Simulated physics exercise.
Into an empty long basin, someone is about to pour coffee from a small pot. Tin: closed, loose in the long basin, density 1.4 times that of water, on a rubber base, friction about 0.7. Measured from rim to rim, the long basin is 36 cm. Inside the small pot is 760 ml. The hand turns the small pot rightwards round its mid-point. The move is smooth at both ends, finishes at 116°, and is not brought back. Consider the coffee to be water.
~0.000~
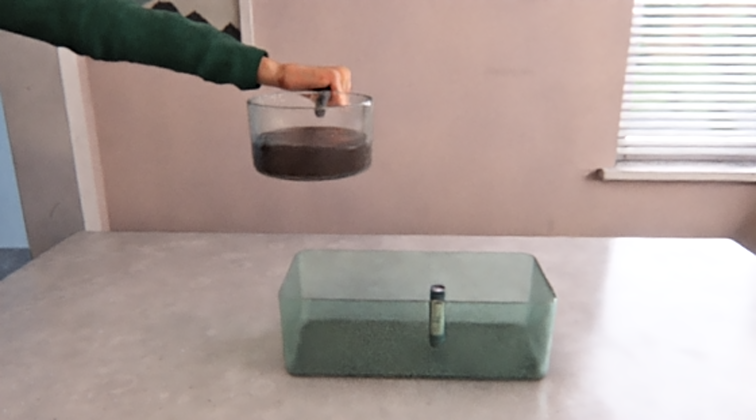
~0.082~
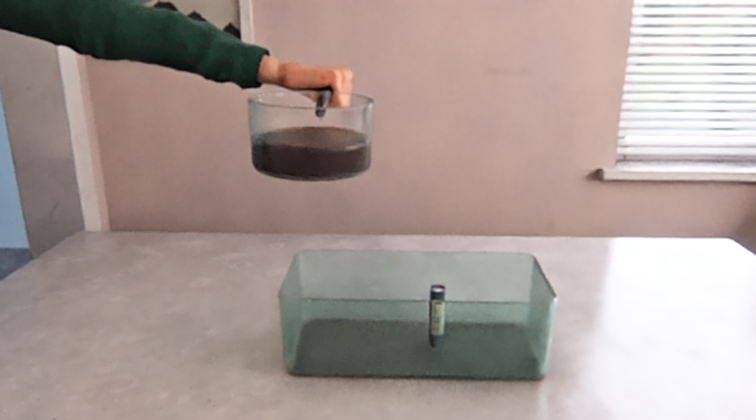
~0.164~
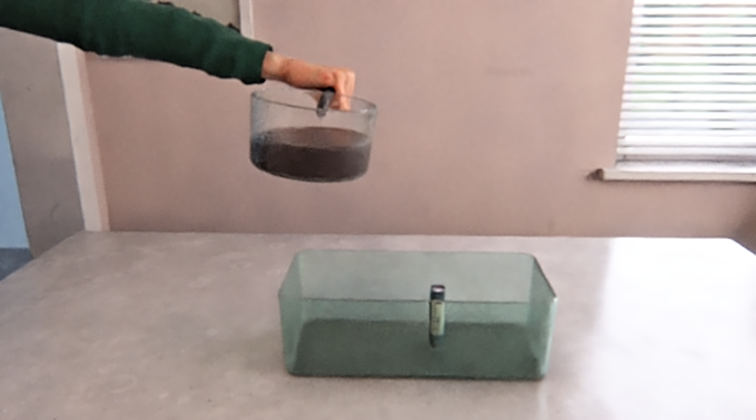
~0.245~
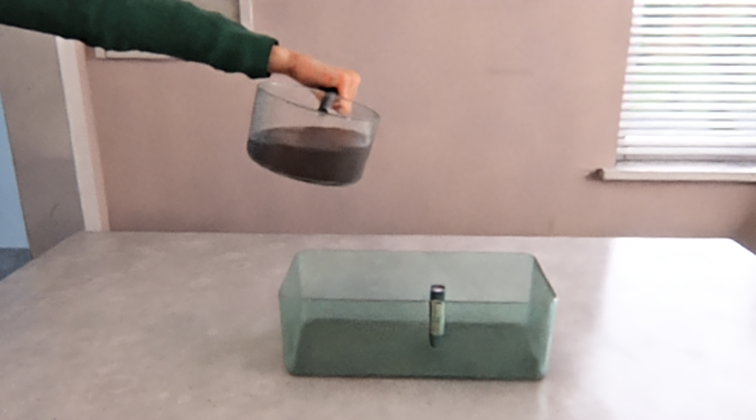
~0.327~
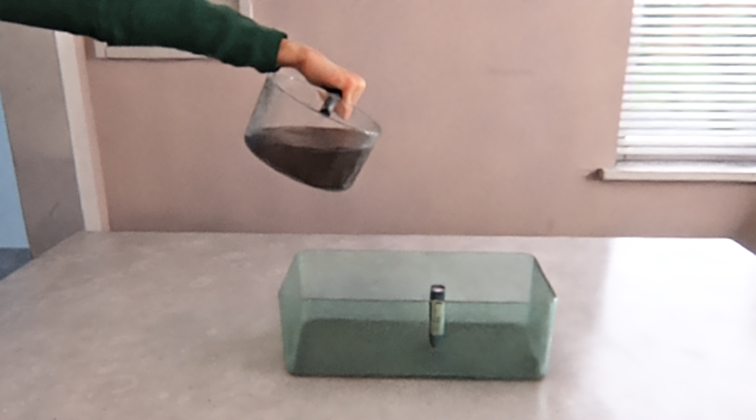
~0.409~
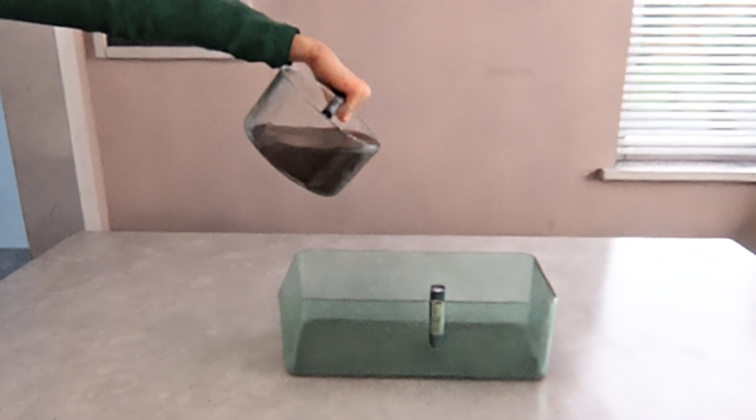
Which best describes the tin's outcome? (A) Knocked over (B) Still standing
Answer: A.
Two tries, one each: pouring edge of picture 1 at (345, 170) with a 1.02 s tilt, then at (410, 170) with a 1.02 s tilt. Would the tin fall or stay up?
The tin stays vertical the first time and overturns the second time.
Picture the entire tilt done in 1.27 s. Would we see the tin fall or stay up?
Outcome - the tin ends up overturned.
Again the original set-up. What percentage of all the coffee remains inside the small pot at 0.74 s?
Around 36 in a hundred.
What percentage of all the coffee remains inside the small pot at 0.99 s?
5 %.
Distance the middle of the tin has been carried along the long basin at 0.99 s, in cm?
Estimate: Around 3 cm.
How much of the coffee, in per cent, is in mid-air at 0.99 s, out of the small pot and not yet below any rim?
In-air share: About 12 %.
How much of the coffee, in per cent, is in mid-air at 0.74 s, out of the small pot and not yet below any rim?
Roughly 40 percent.
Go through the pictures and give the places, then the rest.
Tilt 0°; pouring edge (373, 101); surface from (256, 135) to (370, 136); the long basin's rim runs from (289, 273) to (545, 277); the tin's top is at (438, 291), in the first picture.
Tilt 2°; pouring edge (374, 103); surface from (256, 135) to (370, 136), in the second picture.
Tilt 7°; pouring edge (376, 109); surface from (255, 134) to (370, 137), in the third picture.
Tilt 16°; pouring edge (379, 119); surface from (253, 133) to (370, 138), in the fourth picture.
Tilt 27°; pouring edge (380, 133); surface from (250, 131) to (374, 139), in the fifth picture.
Tilt 40°; pouring edge (379, 148); surface from (255, 126) to (380, 142), in the sixth picture.
By 0.74 s the tilt is 96° and 36 per cent is still to pour; the tin stands where it began.
By 0.99 s the tilt is 116° and 5 per cent is still to pour; the tin leans 22°.
By 1.24 s the tilt is 116° and 0 per cent is still to pour; the tin lies on its side.
By 1.52 s the tilt is 116° and 0 per cent is still to pour; the tin lies on its side.
At rest the tin lies on its side.
